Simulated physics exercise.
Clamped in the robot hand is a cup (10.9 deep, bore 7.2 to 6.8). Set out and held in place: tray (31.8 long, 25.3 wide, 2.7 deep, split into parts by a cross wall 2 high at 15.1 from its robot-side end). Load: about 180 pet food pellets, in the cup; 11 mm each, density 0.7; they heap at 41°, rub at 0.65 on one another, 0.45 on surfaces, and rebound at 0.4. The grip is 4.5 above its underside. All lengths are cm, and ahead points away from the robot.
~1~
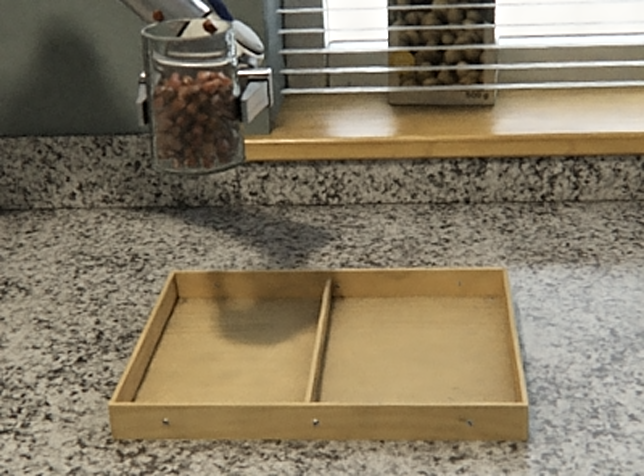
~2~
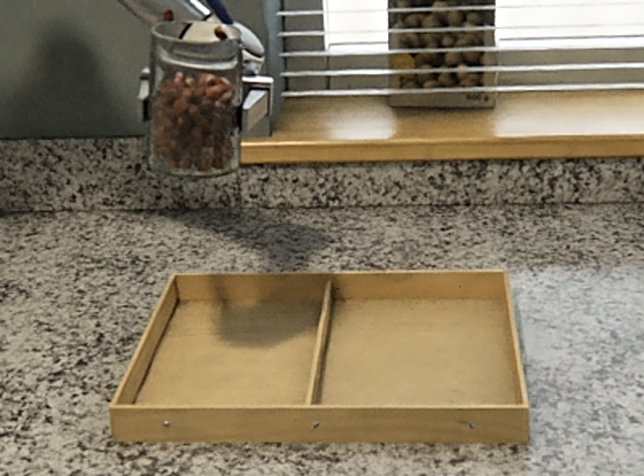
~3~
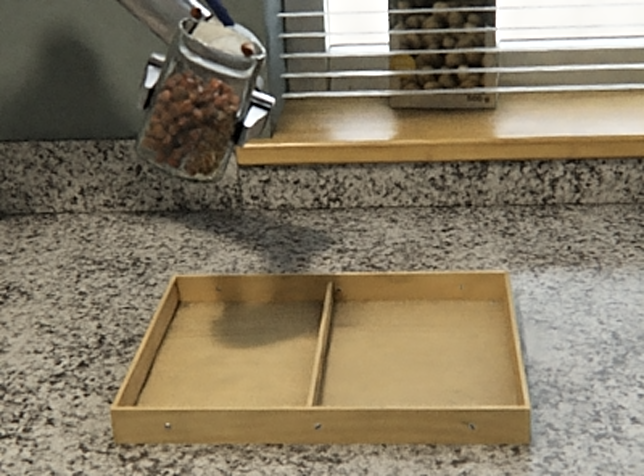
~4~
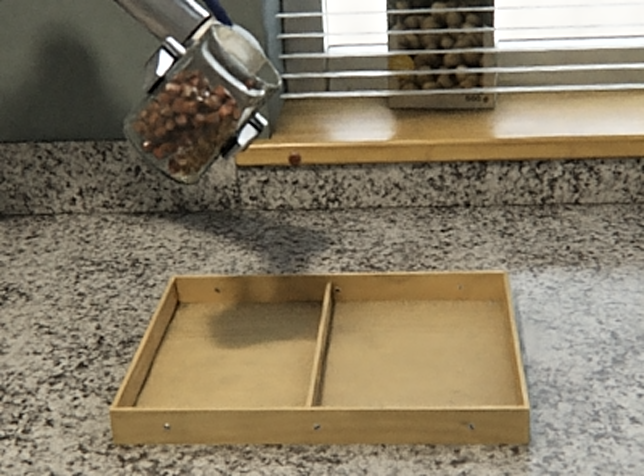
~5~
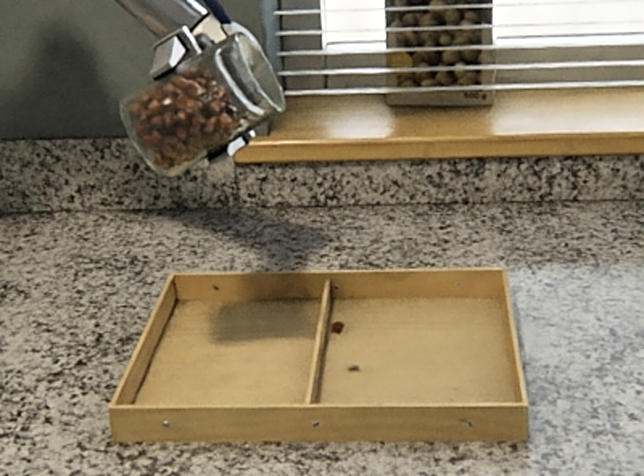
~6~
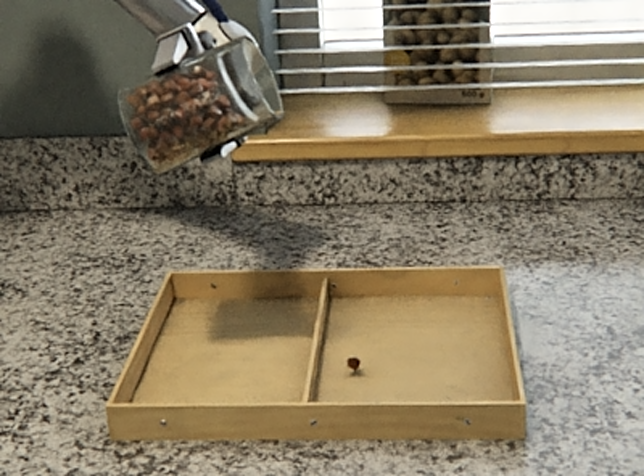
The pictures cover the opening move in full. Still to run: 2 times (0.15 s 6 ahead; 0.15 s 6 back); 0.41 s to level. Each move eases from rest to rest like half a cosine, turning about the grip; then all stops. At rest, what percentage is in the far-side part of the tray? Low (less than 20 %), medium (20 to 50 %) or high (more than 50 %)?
Share in the far-side part of the tray: Low (less than 20 %).
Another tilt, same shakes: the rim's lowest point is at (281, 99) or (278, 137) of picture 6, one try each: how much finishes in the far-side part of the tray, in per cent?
Some 0 and 35 per cent.
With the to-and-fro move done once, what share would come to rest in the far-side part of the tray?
Then about 5 per cent.
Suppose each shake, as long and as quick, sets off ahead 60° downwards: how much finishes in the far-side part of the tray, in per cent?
About 0 per cent.
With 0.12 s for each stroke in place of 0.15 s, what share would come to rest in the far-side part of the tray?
It would be near 20 per cent.
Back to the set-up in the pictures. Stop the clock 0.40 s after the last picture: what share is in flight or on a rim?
Some 2 per cent.
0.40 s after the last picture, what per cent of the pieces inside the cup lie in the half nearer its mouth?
About 30 per cent.
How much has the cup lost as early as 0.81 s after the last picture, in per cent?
Near 10 per cent so far.
Then, 0.40 s later, tilted 68° forward, highest piece 25 above the table; 167 in the cup, 7 in the far-side part, 1 in the robot-side part, 4 in flight or on a rim.
Then, 0.81 s later, tilted 33° forward, highest piece 27 above the table; 160 in the cup, 12 in the far-side part, 6 in the robot-side part, 1 on the table or floor.
Then, 1.21 s later, level, highest piece 27 above the table; 160 in the cup, 12 in the far-side part, 6 in the robot-side part, 1 on the table or floor.
Then, 2.26 s later, level, highest piece 27 above the table; 160 in the cup, 12 in the far-side part, 6 in the robot-side part, 1 on the table or floor.
At rest, 160 in the cup, 12 in the far-side part, 6 in the robot-side part, 1 on the table or floor. That is 7 % in the far-side part of the tray.
